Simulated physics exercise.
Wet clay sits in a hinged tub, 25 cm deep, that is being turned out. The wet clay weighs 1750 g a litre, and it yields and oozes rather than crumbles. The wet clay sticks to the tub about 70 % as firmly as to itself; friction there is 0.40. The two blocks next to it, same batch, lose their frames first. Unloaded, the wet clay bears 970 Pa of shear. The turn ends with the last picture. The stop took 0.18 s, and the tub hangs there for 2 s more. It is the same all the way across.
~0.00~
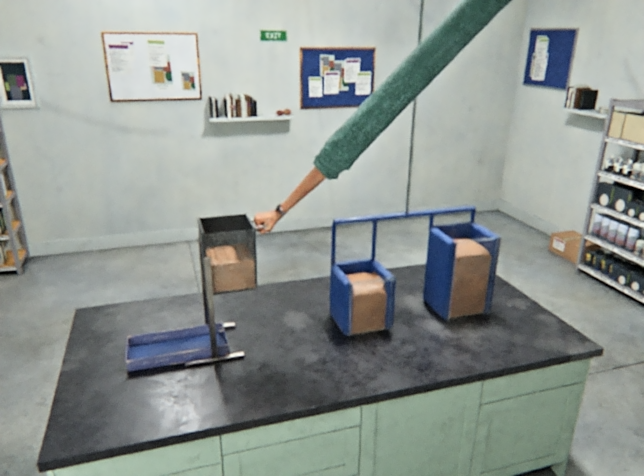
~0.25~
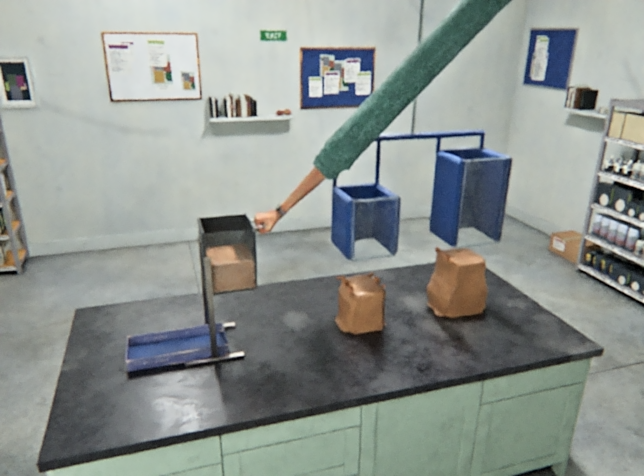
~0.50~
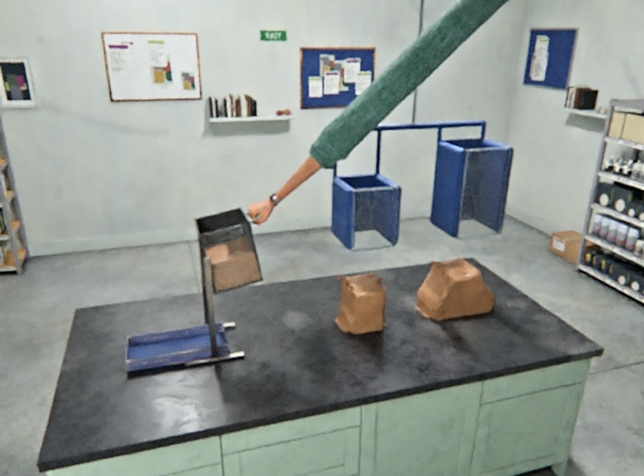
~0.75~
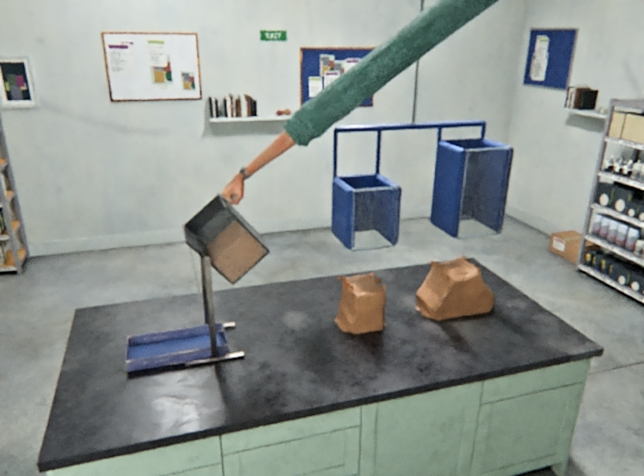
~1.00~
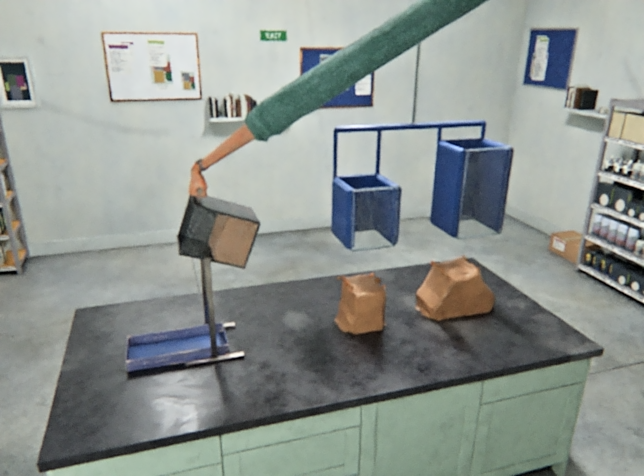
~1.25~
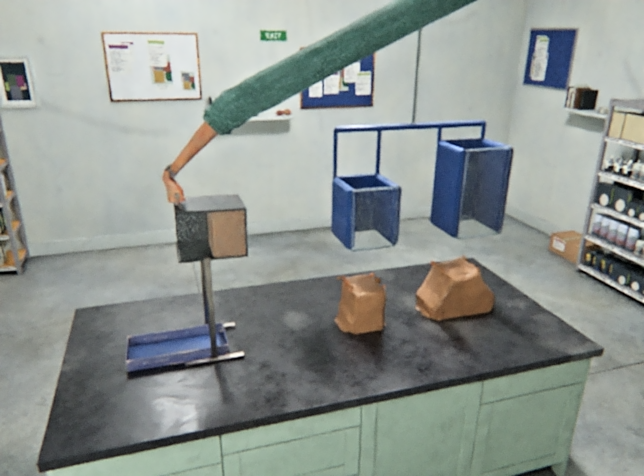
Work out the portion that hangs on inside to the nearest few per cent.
The portion that hangs on inside is near 100 %.
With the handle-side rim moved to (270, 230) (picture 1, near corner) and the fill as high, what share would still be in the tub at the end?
It would be near 100 %.
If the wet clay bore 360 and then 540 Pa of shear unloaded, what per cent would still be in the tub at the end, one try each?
In that order: 100 %, 100 %.
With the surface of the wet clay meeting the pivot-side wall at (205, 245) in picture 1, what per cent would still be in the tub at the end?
In that case some 100 per cent.
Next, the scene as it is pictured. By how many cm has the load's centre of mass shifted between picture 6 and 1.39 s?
About 0 cm.
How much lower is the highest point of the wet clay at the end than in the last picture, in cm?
Some 0 cm.
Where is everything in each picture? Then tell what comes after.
In the first picture, handle-side rim at (253, 229), tilt 0 degrees; crest of the wet clay at (233, 262); block heights 21 cm, 33 cm (left to right).
In the second picture, handle-side rim at (253, 229), tilt 0 degrees; crest of the wet clay at (233, 262); block heights 21 cm, 29 cm (left to right).
In the third picture, handle-side rim at (248, 223), tilt 10 degrees; crest of the wet clay at (252, 253); block heights 21 cm, 23 cm (left to right).
In the fourth picture, handle-side rim at (224, 209), tilt 39 degrees; crest of the wet clay at (245, 233); block heights 21 cm, 23 cm (left to right).
In the fifth picture, handle-side rim at (194, 208), tilt 70 degrees; crest of the wet clay at (228, 218); block heights 21 cm, 23 cm (left to right).
In the sixth picture, handle-side rim at (176, 215), tilt 89 degrees; crest of the wet clay at (216, 213); block heights 21 cm, 23 cm (left to right).
After 1.39 s, the tub is at 89 degrees and holds 100 %.
After 1.56 s, the tub is at 89 degrees and holds 100 %.
After 1.73 s, the tub is at 89 degrees and holds 100 %.
After 1.90 s, the tub is at 89 degrees and holds 100 %.
After 3.25 s, the tub is at 89 degrees and holds 100 %.
